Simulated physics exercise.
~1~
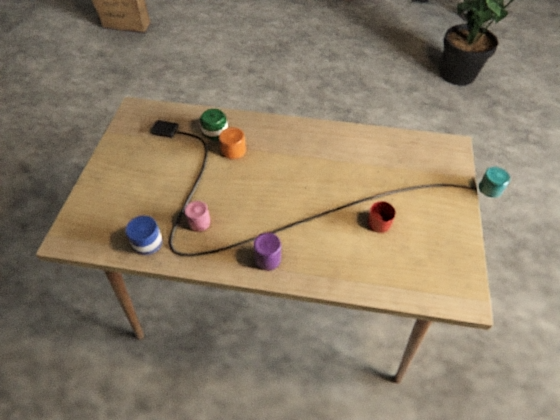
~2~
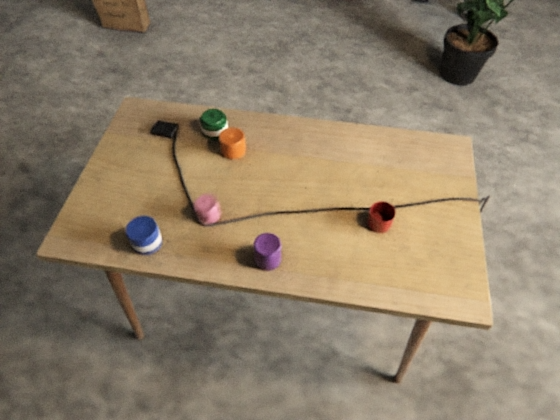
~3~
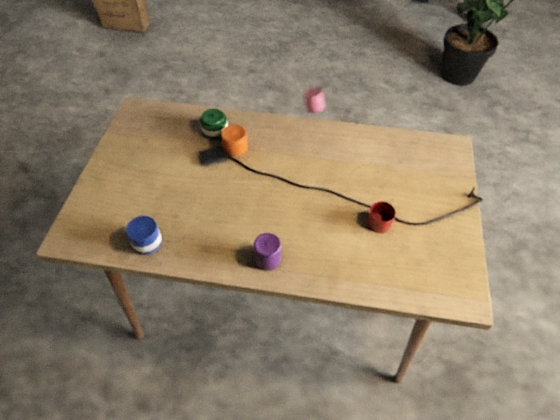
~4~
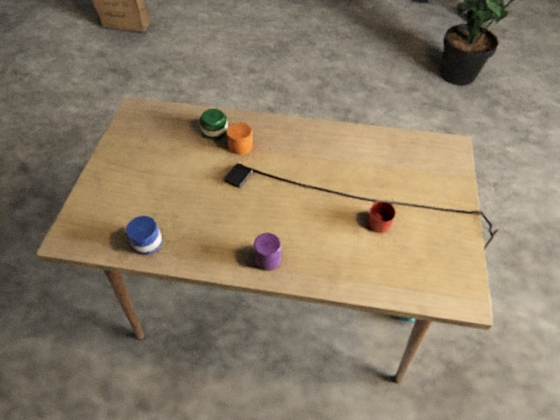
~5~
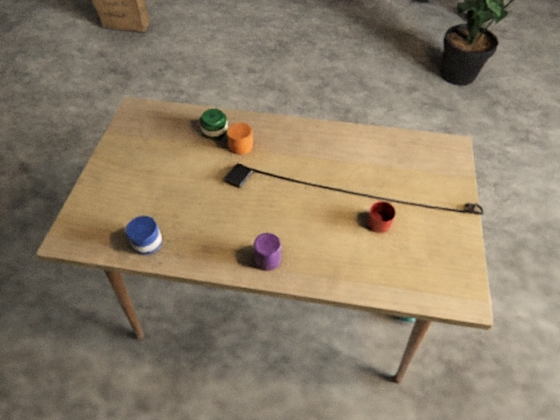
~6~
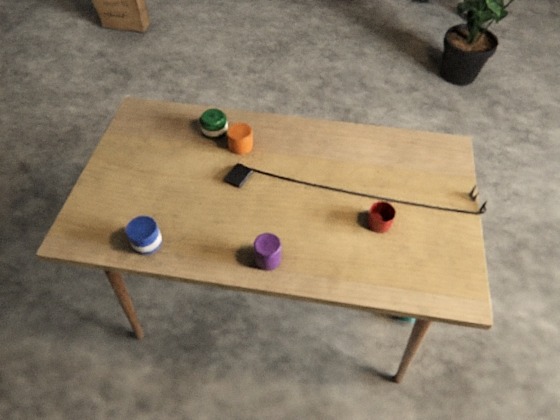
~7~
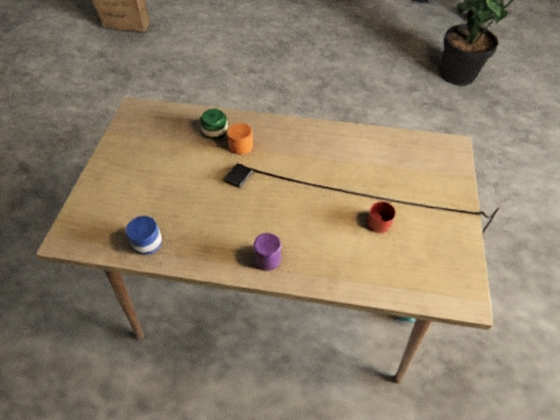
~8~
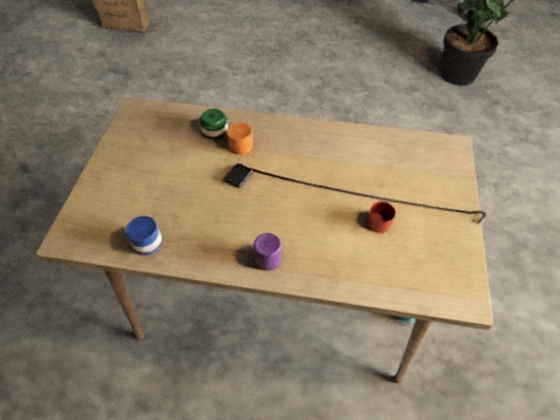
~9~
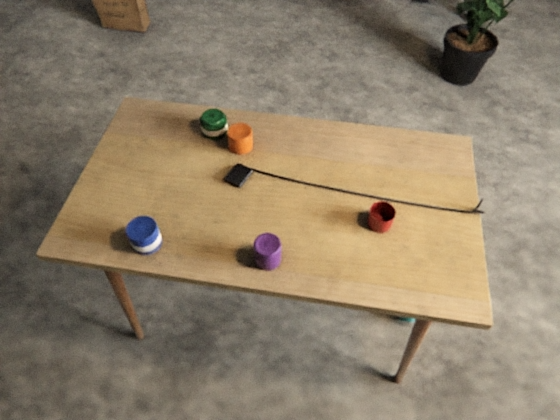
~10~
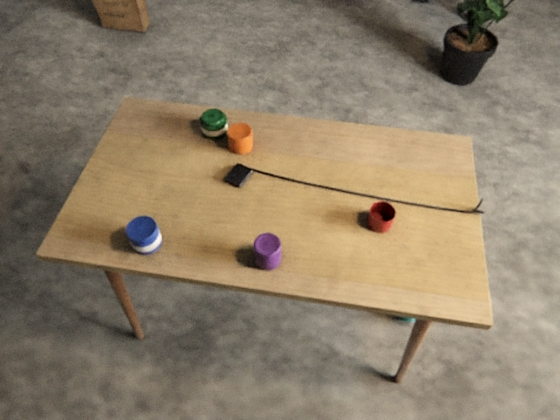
At the start, a black cable curves across a wooden table from a small black box at the upper left to a teal container tipping off the right edge, with several colored containers around it. The teal container drops out of sight, and the cable pulls straighter, nudging the pink tub. The pink tub is then flung up and right, past the table's far edge, while the black box slides right and bumps the orange tub slightly. The cable's loose end flicks about at the right edge. Finally the box rests mid-table, the pink tub gone, and the other containers still standing.
